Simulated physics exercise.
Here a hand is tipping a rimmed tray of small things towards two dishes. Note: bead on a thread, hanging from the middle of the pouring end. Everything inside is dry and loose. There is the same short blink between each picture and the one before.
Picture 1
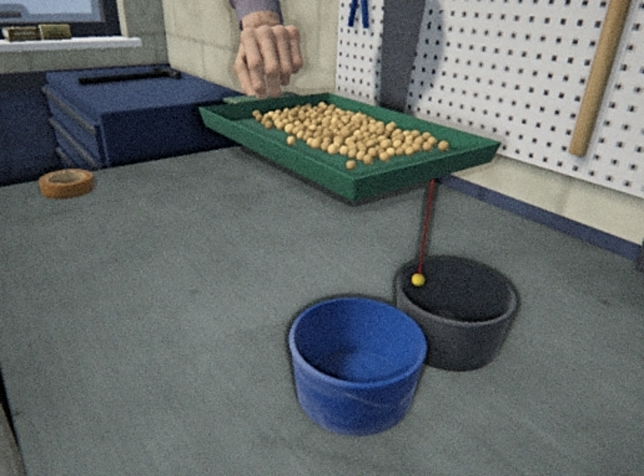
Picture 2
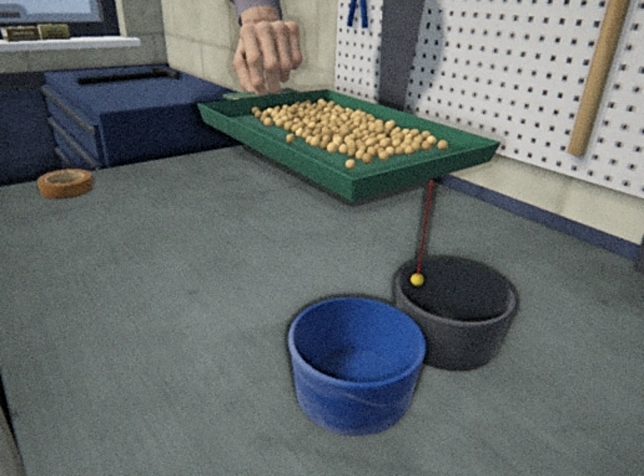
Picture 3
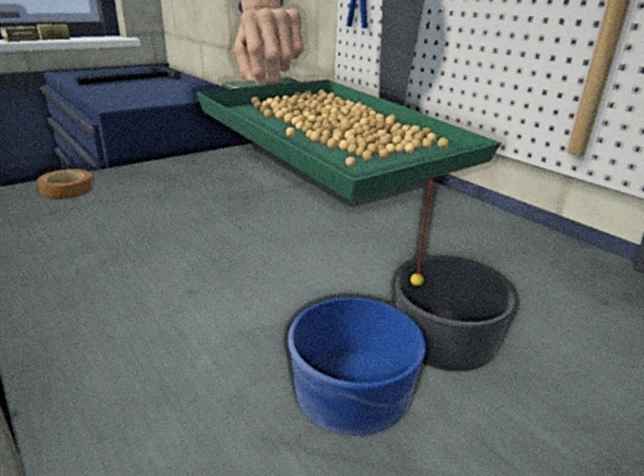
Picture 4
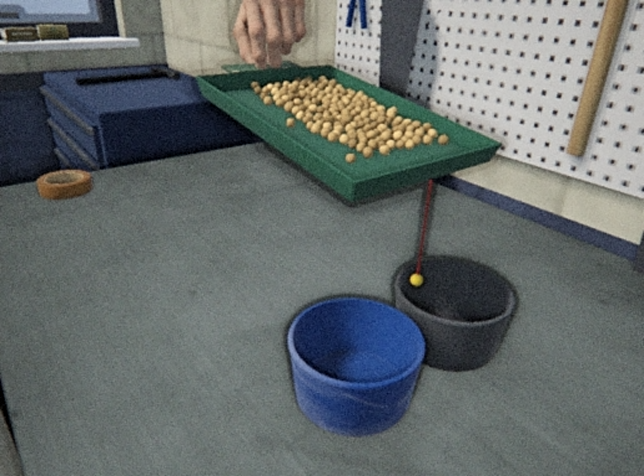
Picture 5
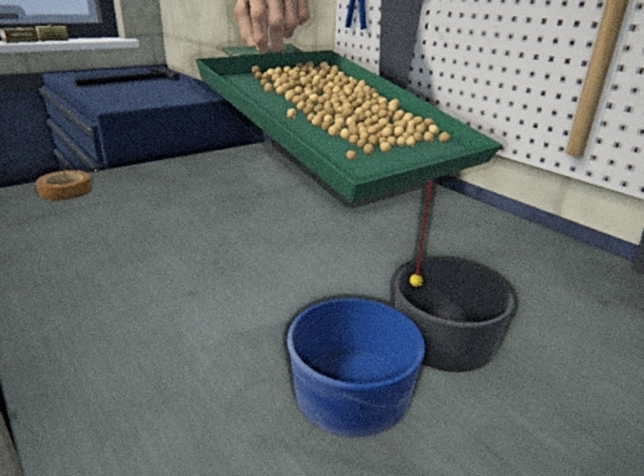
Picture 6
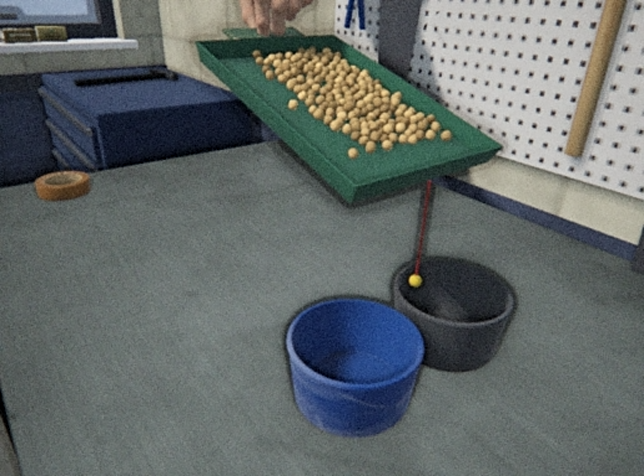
A hand holds the far end of a green rimmed tray of tan dried chickpeas above a grey worktop, seen from slightly above in a workshop with a white pegboard. A yellow bead hangs on a dark red thread from the tray's near end, by a blue dish and a dark grey one. The hand slowly raises the far end, steepening the tray, while the chickpeas stay heaped and the view stays still.
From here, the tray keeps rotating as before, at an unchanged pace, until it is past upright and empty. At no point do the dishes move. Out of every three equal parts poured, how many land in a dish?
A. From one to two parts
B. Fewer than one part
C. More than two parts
A.
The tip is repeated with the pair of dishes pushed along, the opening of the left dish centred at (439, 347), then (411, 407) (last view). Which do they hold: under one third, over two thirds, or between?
Try 1 - beyond two thirds; try 2 - between a third and two thirds.
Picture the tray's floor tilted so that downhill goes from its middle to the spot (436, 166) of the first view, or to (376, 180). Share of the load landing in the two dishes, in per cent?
It comes to about 60 per cent the first time and about 80 per cent the second.
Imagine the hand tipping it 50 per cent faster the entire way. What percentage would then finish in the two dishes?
Estimate: Some 50 %.
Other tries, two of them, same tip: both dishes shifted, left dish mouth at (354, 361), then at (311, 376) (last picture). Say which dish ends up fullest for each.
The one on the right side, then the one on the right side.
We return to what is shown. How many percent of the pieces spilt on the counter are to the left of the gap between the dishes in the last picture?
Near 0 in a hundred.
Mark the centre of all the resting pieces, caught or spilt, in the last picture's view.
Close to (452, 358) in the last view.
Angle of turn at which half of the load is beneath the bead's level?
About 105° of tilt.
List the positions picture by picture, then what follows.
In the first picture, corners of the pouring end at (355, 176) and (494, 142), level; middle of the load at (345, 130), dried chickpeas; left dish at (401, 398); right dish at (498, 338); bead on its thread at (418, 280).
In the second picture, corners of the pouring end at (354, 176) and (494, 141), level; middle of the load at (344, 128).
In the third picture, corners of the pouring end at (355, 177) and (494, 142), tipped barely, level across its low end; middle of the load at (345, 122).
In the fourth picture, corners of the pouring end at (355, 178) and (495, 142), tipped a little, level across its low end; middle of the load at (345, 112).
In the fifth picture, corners of the pouring end at (356, 180) and (496, 143), tipped a little, level across its low end; middle of the load at (347, 103).
In the sixth picture, corners of the pouring end at (356, 181) and (496, 144), tipped clearly, level across its low end; middle of the load at (349, 95); left dish at (399, 399); right dish at (495, 339).
Soon after the last picture, tray tipped steeply; nearly all on the tray; a stray few in the right dish; a stray few outside both; a stray few in the air.
A little later, tray tipped right over; about two thirds on the tray; a stray few in the left dish; a small part in the right dish; a small part outside both; about a quarter in the air.
Later still, tray tipped past a quarter turn; about a quarter in the left dish; about a third in the right dish; about half outside both.
At rest, tray tipped past a quarter turn; about a quarter in the left dish; about a third in the right dish; about half outside both.
